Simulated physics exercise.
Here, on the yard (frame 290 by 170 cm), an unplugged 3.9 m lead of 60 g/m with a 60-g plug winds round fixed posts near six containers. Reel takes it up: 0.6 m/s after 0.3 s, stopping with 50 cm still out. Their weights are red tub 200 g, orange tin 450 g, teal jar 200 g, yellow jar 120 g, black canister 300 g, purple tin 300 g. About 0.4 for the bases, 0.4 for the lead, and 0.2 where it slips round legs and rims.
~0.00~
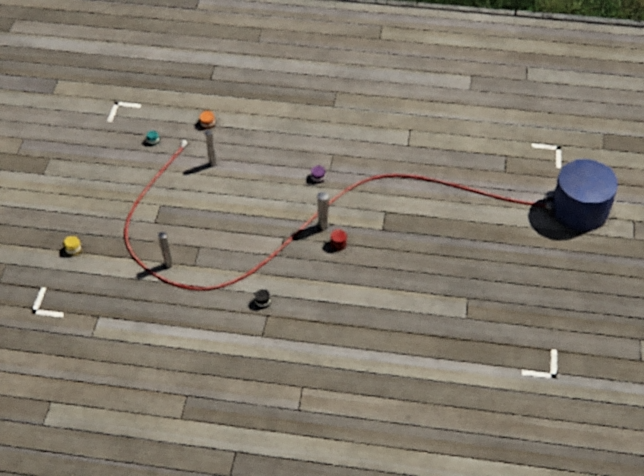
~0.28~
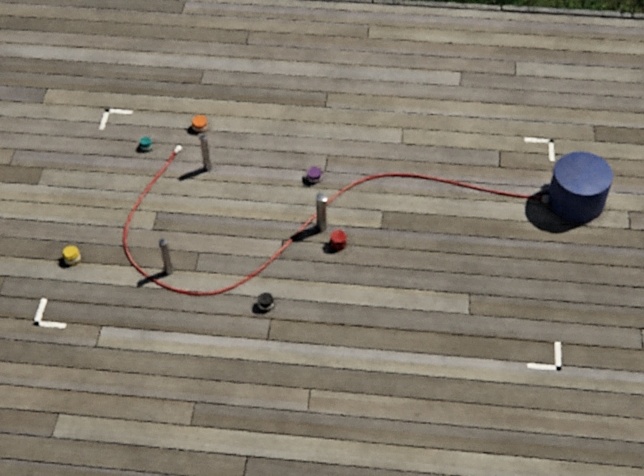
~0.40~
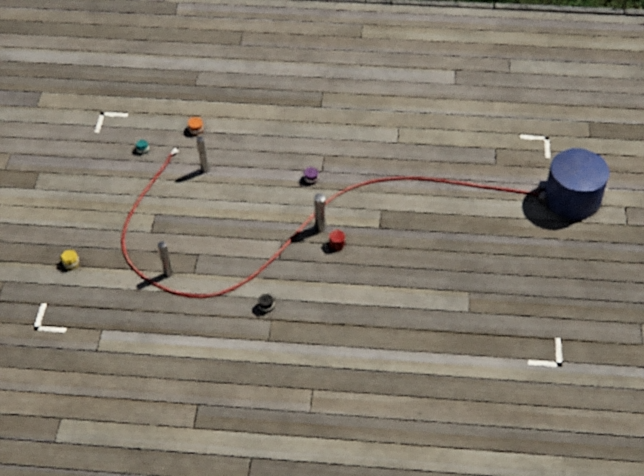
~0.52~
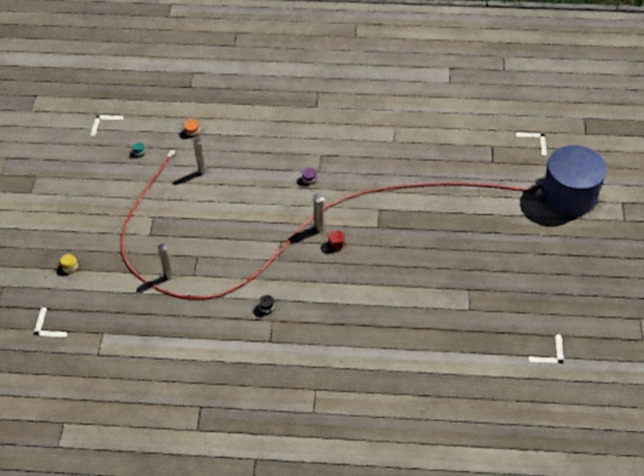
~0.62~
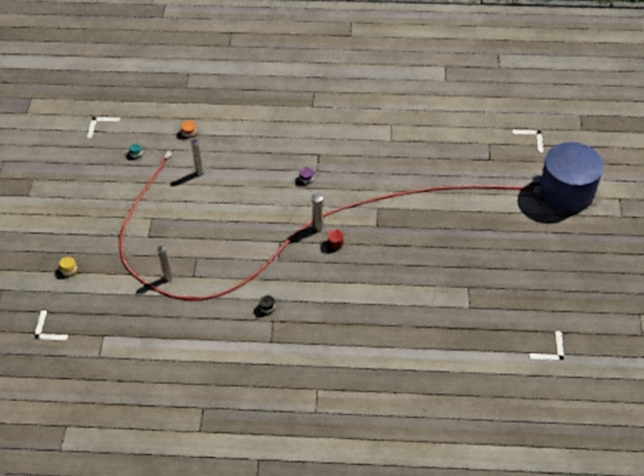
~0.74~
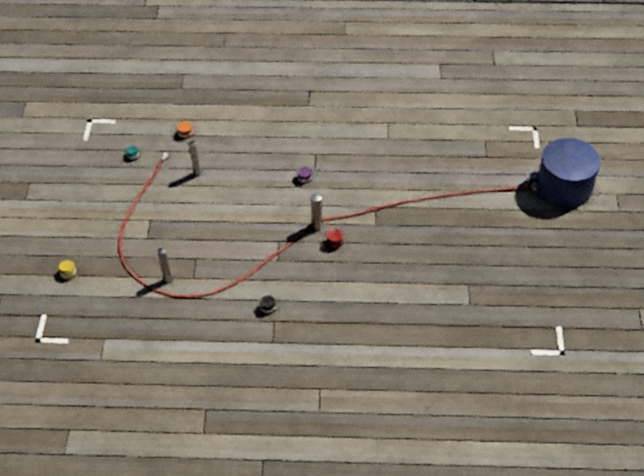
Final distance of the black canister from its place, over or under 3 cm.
My guess is it stays roughly stationary.
By 2.1 s, plug at (165, 219); nothing else has moved.
By 3.5 s, plug at (238, 276); nothing else has moved.
By 4.9 s, plug at (350, 206); nothing else has moved.
By 6.3 s, plug at (461, 194); nothing else has moved.
By 7.1 s, plug at (461, 194); black canister 0 cm off its start at (267, 301).
